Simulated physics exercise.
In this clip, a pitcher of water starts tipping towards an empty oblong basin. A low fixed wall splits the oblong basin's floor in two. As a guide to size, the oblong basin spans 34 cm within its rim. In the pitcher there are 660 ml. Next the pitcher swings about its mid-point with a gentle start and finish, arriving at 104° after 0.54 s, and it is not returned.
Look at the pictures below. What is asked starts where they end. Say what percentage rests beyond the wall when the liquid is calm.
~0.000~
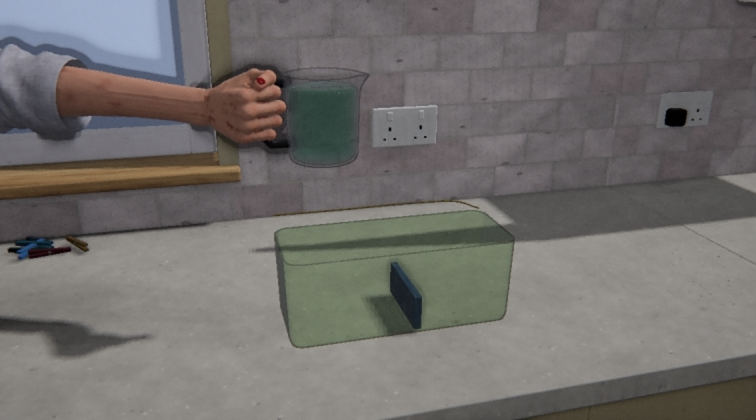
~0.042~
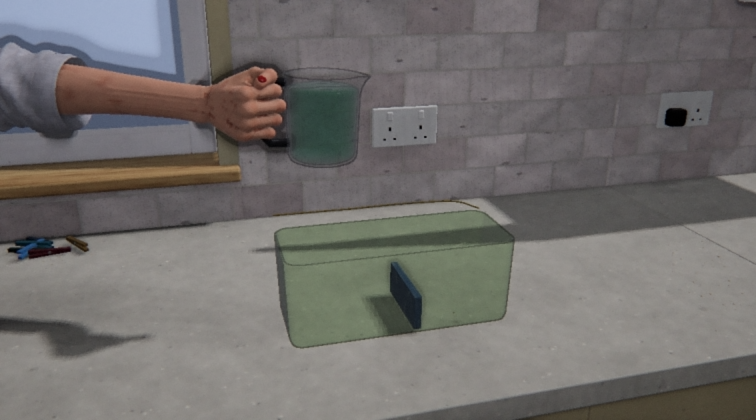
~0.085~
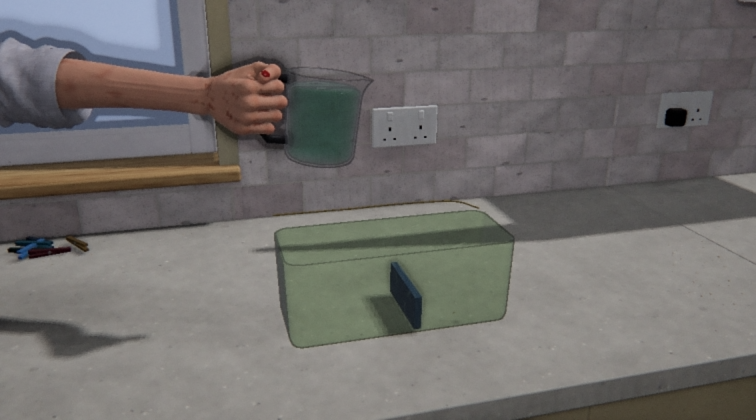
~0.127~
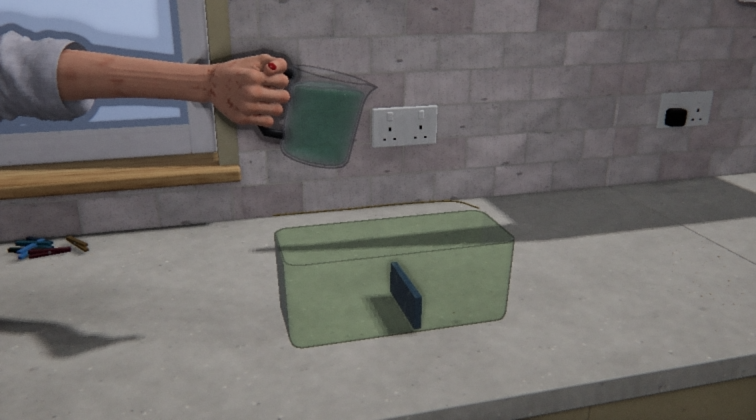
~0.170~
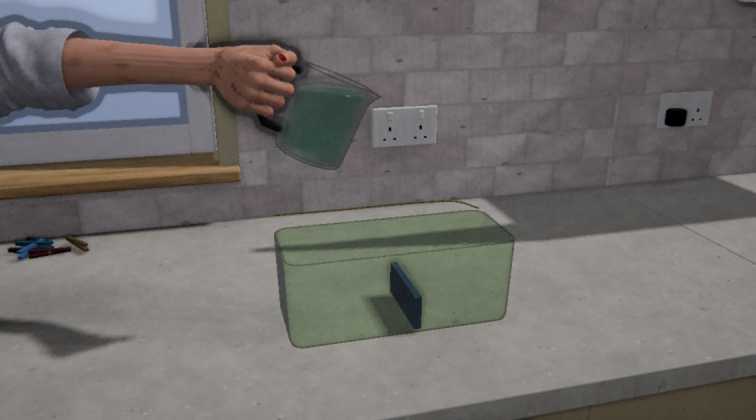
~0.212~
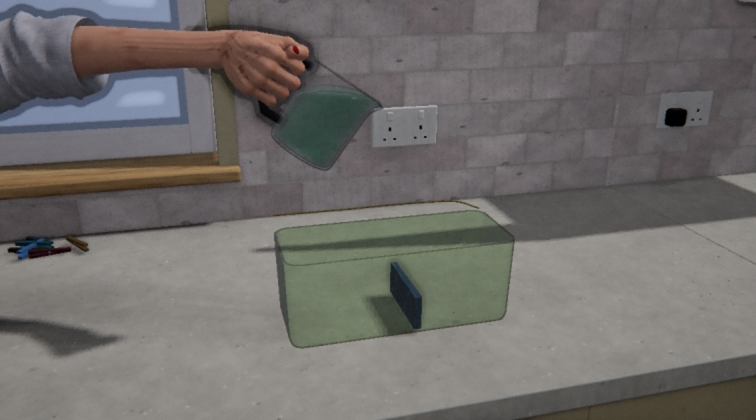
Roughly 87 per cent rests beyond the wall.
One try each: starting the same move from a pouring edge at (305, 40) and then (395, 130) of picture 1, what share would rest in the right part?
5 and 95 %.
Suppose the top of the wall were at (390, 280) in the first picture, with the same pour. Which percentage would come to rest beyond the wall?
Roughly 95 %.
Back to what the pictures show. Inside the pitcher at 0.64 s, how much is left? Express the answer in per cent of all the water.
About 16 % is still there.
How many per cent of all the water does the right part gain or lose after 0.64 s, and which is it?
The share ends bigger than before, by about 30 %.
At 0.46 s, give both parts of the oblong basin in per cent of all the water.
Left roughly 0, right roughly 10.
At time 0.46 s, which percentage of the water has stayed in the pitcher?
About 54 percent.
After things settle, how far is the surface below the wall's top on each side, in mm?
Some 50 mm on the left and 22 mm on the right.
By 0.46 s the tilt is 98° and 55 per cent is still to pour, 0 is left of the wall and 10 right of it.
By 0.64 s the tilt is 104° and 15 per cent is still to pour, 4 is left of the wall and 58 right of it.
By 0.83 s the tilt is 104° and 3 per cent is still to pour, 7 is left of the wall and 83 right of it.
By 1.04 s the tilt is 104° and 0 per cent is still to pour, 10 is left of the wall and 87 right of it.
At rest 11 per cent lies left of the wall, 87 right of it and 2 outside.
